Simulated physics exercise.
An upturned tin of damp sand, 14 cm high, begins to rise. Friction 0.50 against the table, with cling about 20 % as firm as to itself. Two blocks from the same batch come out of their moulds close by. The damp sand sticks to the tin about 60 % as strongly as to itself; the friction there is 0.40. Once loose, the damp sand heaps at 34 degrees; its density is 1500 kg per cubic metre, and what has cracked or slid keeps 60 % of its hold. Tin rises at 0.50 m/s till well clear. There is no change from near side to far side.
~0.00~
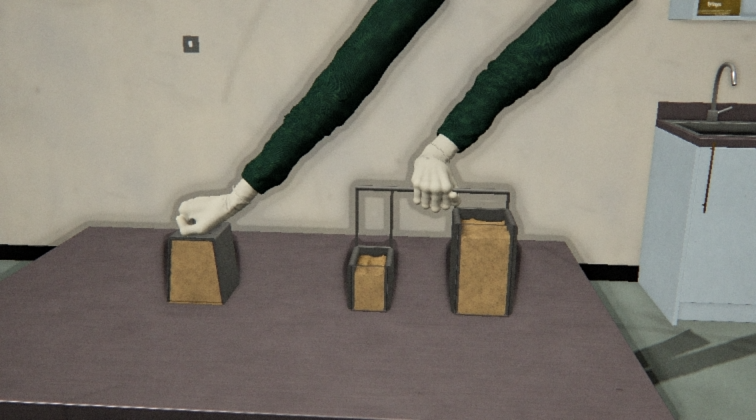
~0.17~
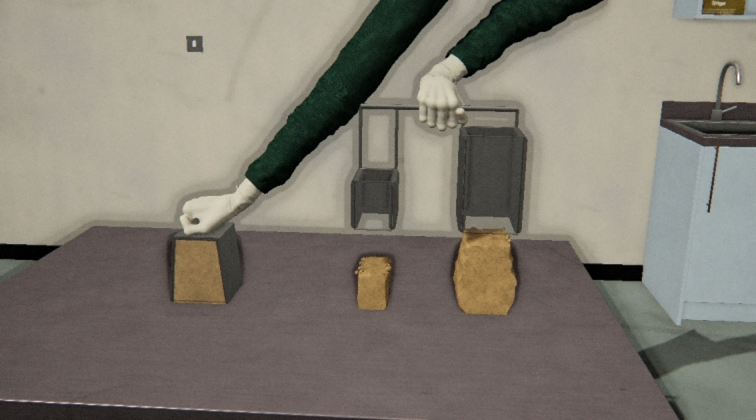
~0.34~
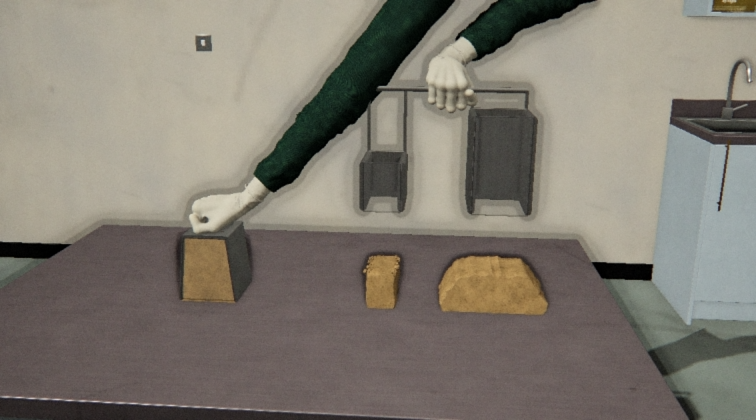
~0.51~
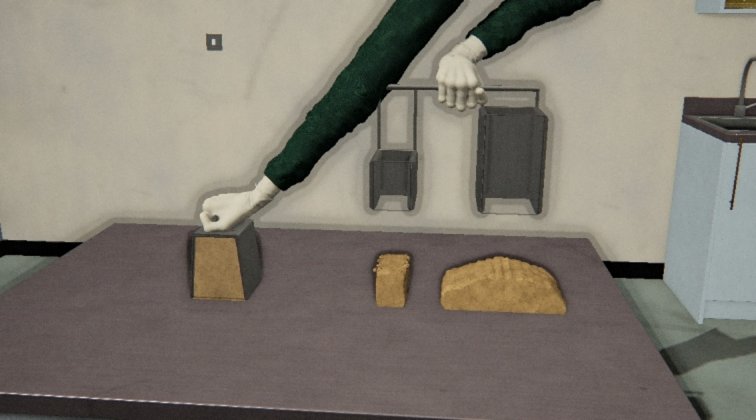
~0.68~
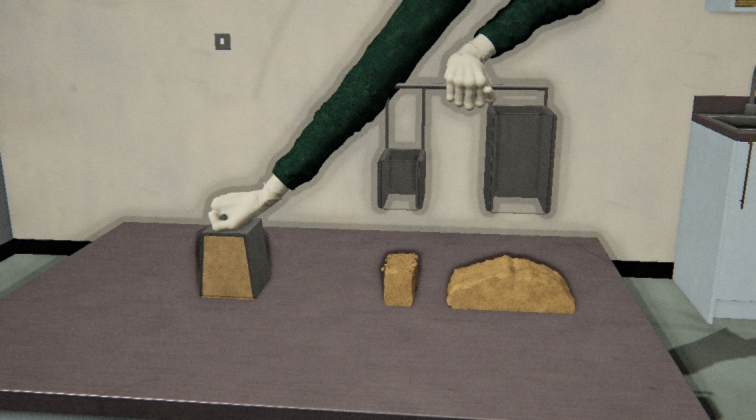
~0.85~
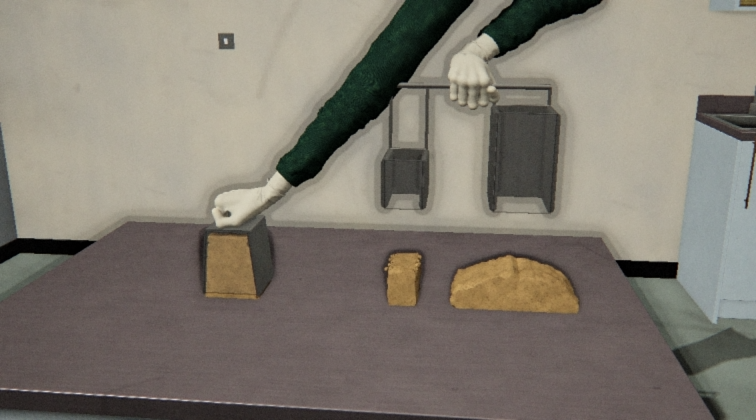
A white hand lifted a pair of joined moulds off two blocks of damp sand, and the taller block slumped into a wide mound while the small one stood; another hand stayed on the left-hand tin.
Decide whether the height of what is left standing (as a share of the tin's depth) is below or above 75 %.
It ends up smaller than 75 percent.
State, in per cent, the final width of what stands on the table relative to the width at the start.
Around 200 % of the starting width.
By 1.04 s, the tin is up by 9.5 cm.
By 1.27 s, the tin is up by 21 cm; what stands on the table is 51 % of the tin's depth.
By 1.50 s, the tin is up by 26 cm; what stands on the table is 51 % of the tin's depth.
By 1.73 s, the tin is up by 26 cm; what stands on the table is 51 % of the tin's depth.
By 1.83 s, at the end, the tin is up by 26 cm; what stands on the table is 51 % of the tin's depth.
